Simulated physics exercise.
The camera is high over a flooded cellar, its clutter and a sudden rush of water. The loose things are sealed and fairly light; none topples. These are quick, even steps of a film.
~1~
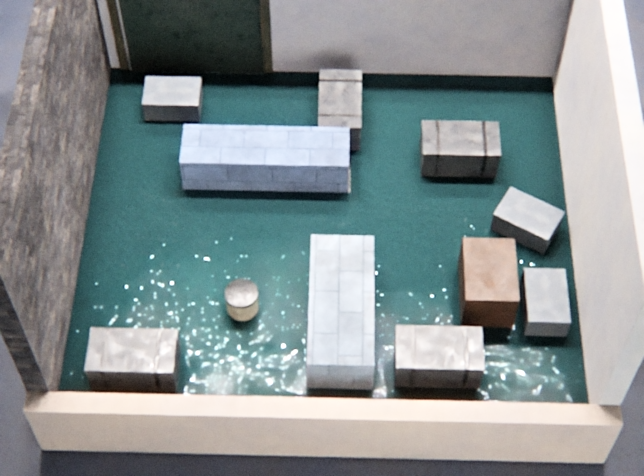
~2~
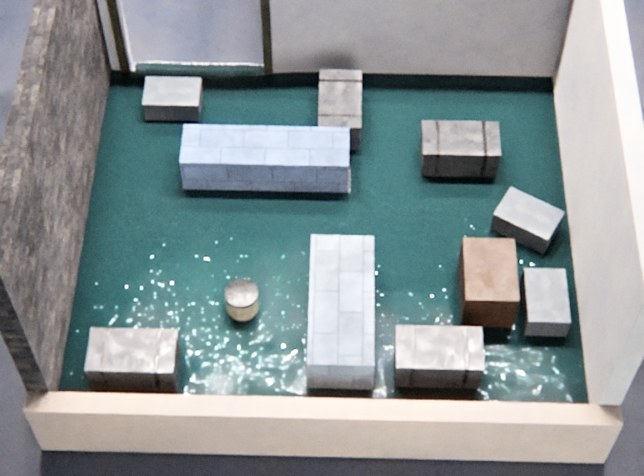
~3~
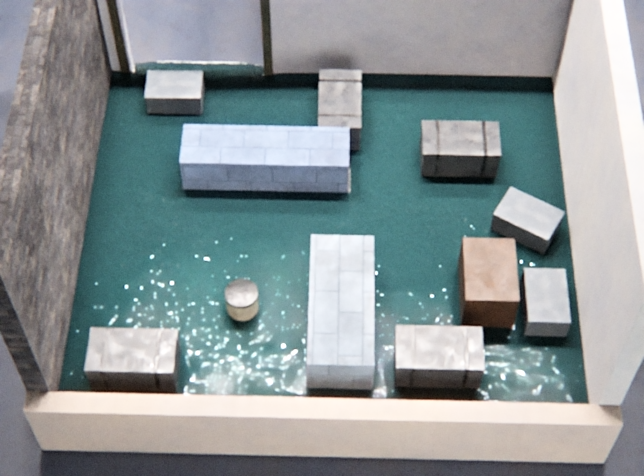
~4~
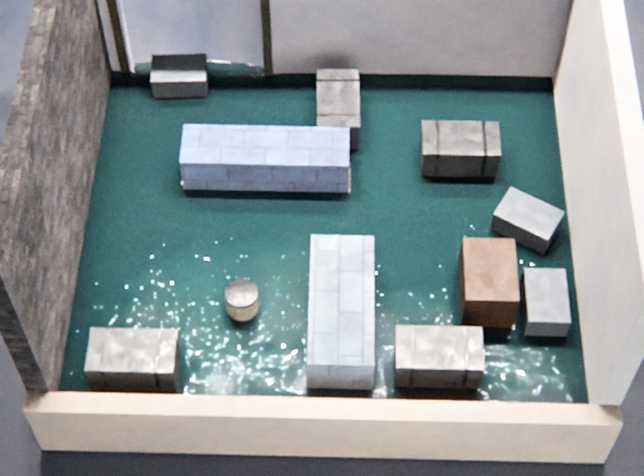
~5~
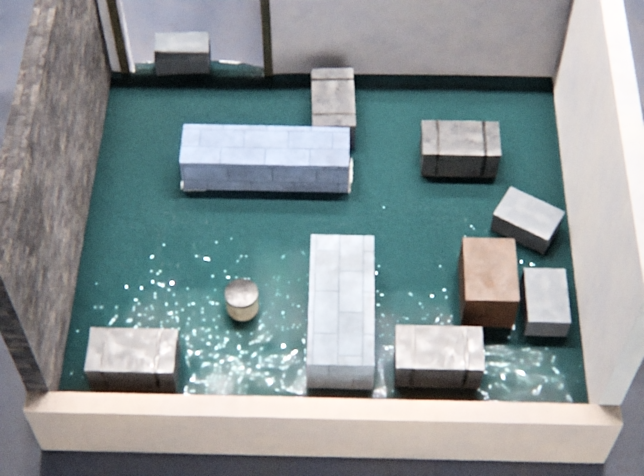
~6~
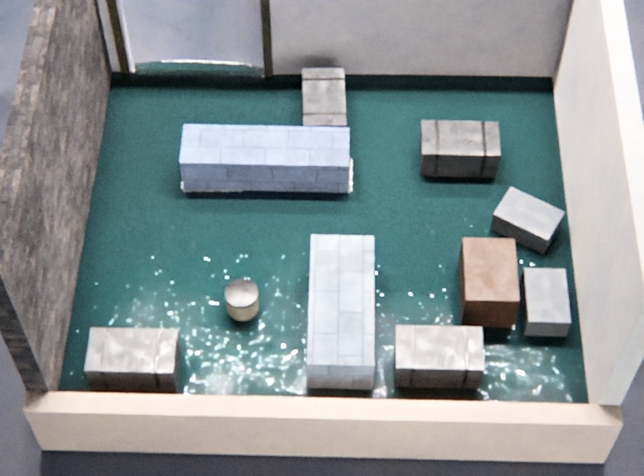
A small grey block drifts out through an opened doorway, and another block shifts slightly left.
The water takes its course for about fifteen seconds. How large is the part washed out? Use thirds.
It is one to two thirds.
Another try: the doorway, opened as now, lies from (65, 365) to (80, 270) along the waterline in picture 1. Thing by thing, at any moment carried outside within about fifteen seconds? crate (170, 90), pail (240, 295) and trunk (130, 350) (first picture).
In turn: Out, washed out, yes.
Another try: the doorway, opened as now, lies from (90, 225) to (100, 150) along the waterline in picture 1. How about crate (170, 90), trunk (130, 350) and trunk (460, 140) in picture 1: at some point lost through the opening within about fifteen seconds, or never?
In turn: Through, left behind, left behind.
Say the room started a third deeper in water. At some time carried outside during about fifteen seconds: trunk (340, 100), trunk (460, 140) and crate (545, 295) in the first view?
One after the other: Yes, washed out, kept in.
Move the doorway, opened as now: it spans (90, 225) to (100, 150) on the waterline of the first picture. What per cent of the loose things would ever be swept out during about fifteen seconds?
Near 10 in a hundred.
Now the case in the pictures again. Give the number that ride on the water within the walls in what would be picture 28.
The number is 5.
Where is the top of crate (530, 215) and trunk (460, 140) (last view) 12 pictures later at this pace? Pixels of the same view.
At about (505, 176) and (369, 89).
A moment on, 1 of 8 are out; 7 afloat.
Next, 2 of 8 are out; 6 afloat.
Later, 3 of 8 are out; 5 afloat.
In the end, 3 of 8 are out; 5 afloat.
